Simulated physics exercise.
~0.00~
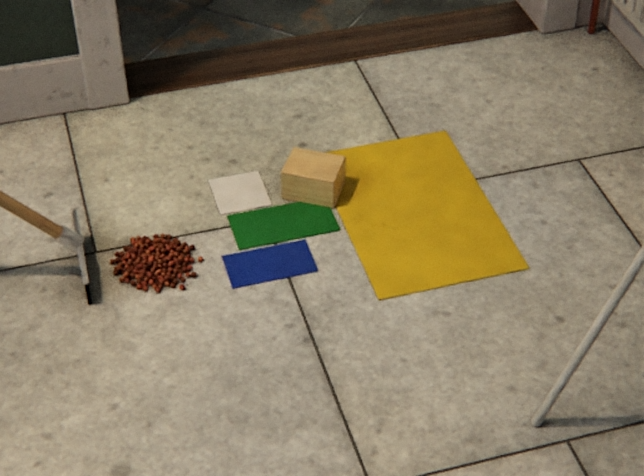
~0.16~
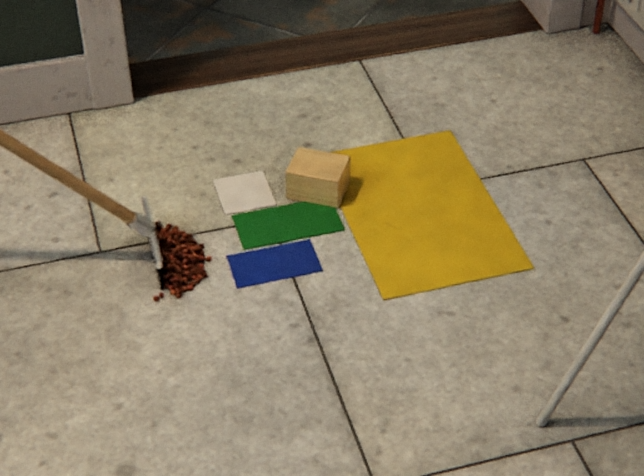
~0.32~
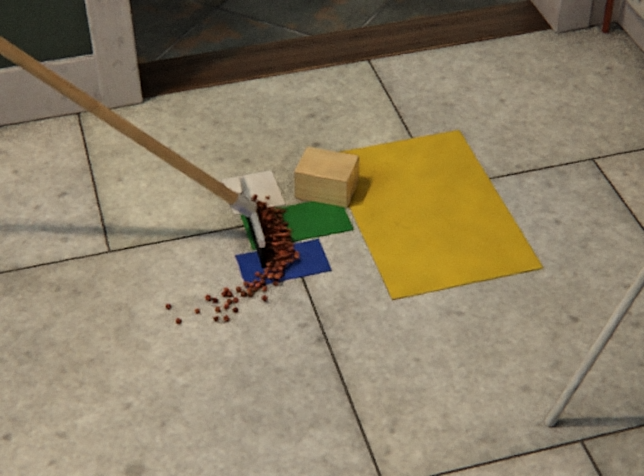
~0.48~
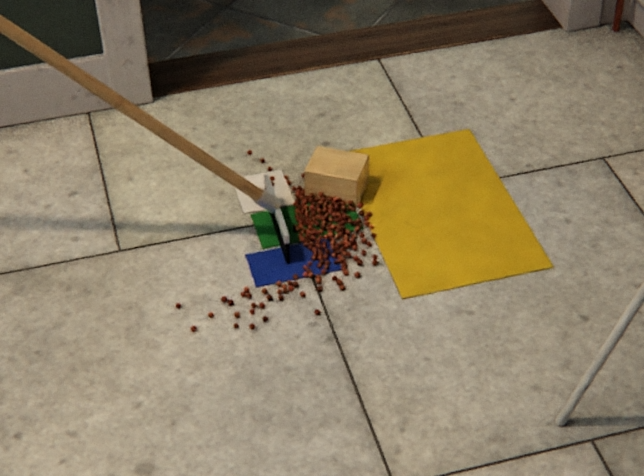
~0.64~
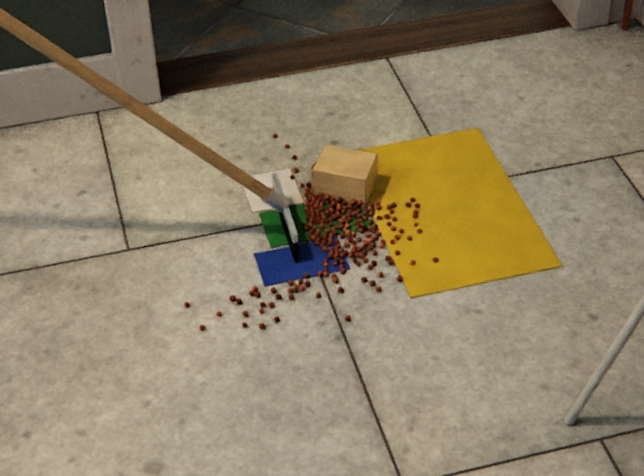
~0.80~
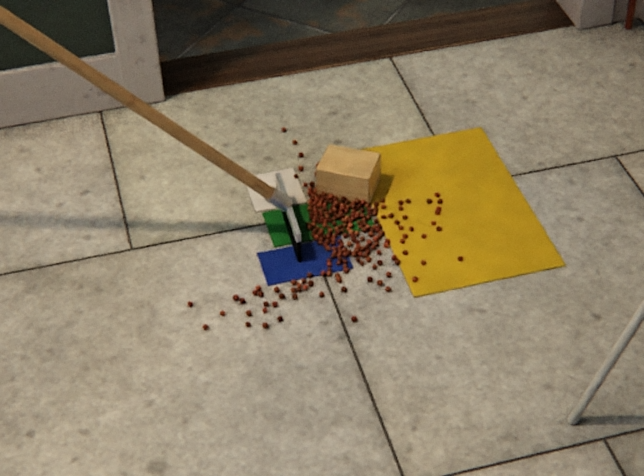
On a tiled floor, a squeegee pushes a pile of reddish-brown pellets right across coloured mats, scattering them around a fixed block.
